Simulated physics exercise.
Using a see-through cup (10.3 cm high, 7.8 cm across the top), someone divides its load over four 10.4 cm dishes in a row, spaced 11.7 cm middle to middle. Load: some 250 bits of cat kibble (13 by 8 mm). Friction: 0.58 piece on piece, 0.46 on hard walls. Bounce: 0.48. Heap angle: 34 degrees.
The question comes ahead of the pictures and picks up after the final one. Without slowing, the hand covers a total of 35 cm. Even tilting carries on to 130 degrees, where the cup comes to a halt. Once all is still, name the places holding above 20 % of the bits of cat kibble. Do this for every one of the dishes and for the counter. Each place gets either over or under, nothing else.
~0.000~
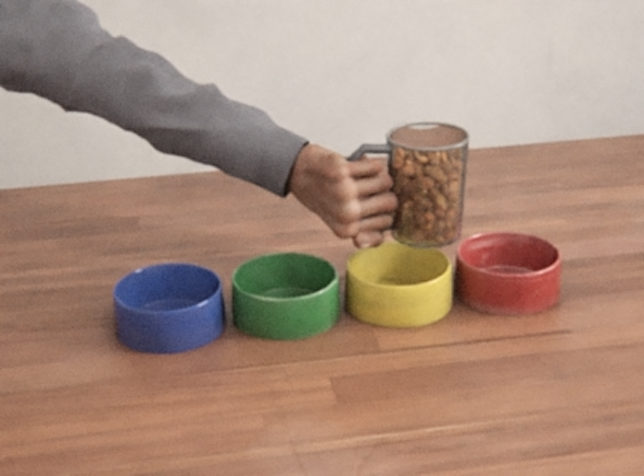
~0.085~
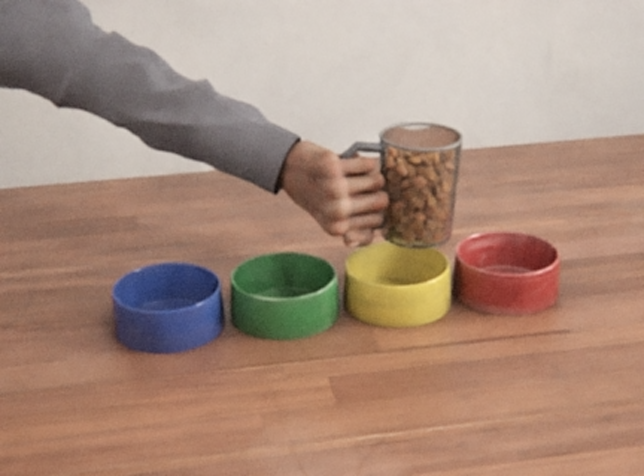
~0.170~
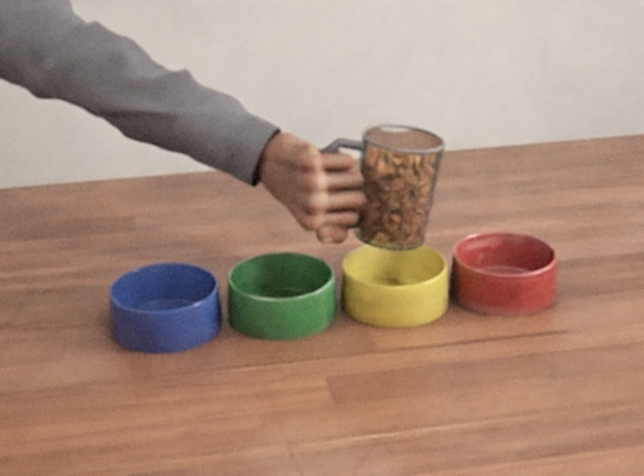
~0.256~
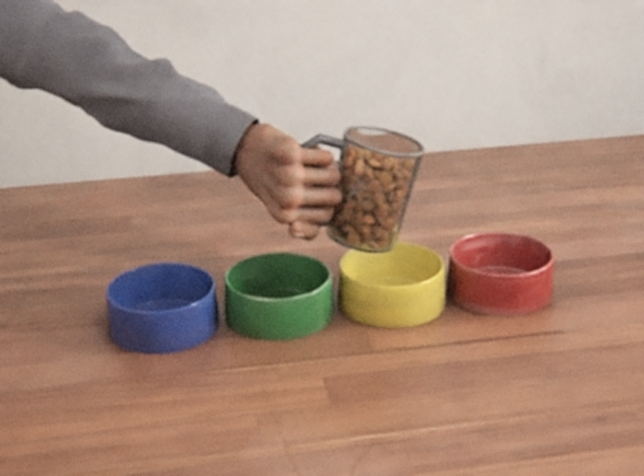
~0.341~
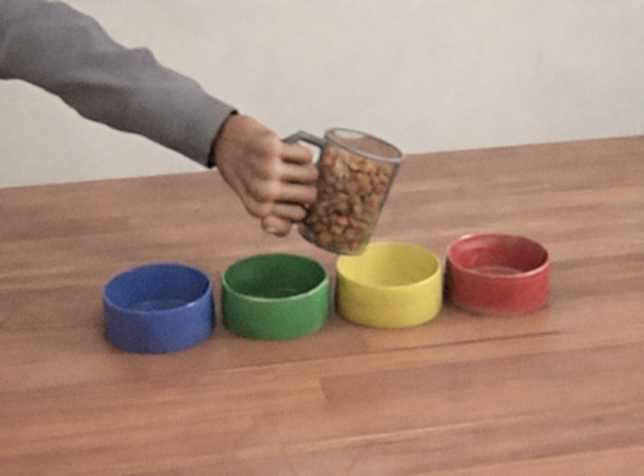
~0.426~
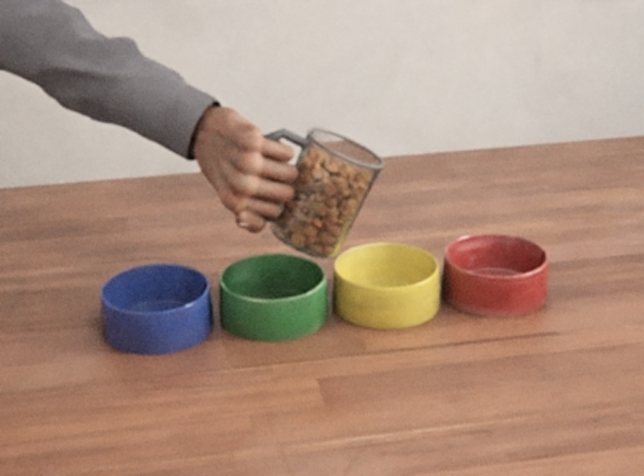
Red: It will keep a fifth or less, blue: It will keep more than a fifth, green: It will keep a fifth or less, yellow: It will keep a fifth or less, counter: It will keep a fifth or less.
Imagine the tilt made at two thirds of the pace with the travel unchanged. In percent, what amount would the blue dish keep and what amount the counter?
The blue dish 90, the counter 10.
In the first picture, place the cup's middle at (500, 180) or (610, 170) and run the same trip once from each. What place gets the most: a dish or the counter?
The winner: Blue; green.
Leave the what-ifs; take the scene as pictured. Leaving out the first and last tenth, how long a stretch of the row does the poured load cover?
7 cm.
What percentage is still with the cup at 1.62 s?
That would be some 95 per cent.
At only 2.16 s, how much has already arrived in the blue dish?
Some 90 in a hundred by then.
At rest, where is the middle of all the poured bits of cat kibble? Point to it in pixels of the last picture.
At about (144, 309).
After 1.14 s, tilt 74 degrees; cup holds 100 %.
After 1.62 s, tilt 107 degrees; cup holds 95 %, blue 5 %.
Then, at 2.16 s, tilt 130 degrees; cup holds 0 %, blue 90 %.
By 2.9 s all is still; red 0 %, blue 85 %, green 0 %, yellow 0 %, counter 15 %.
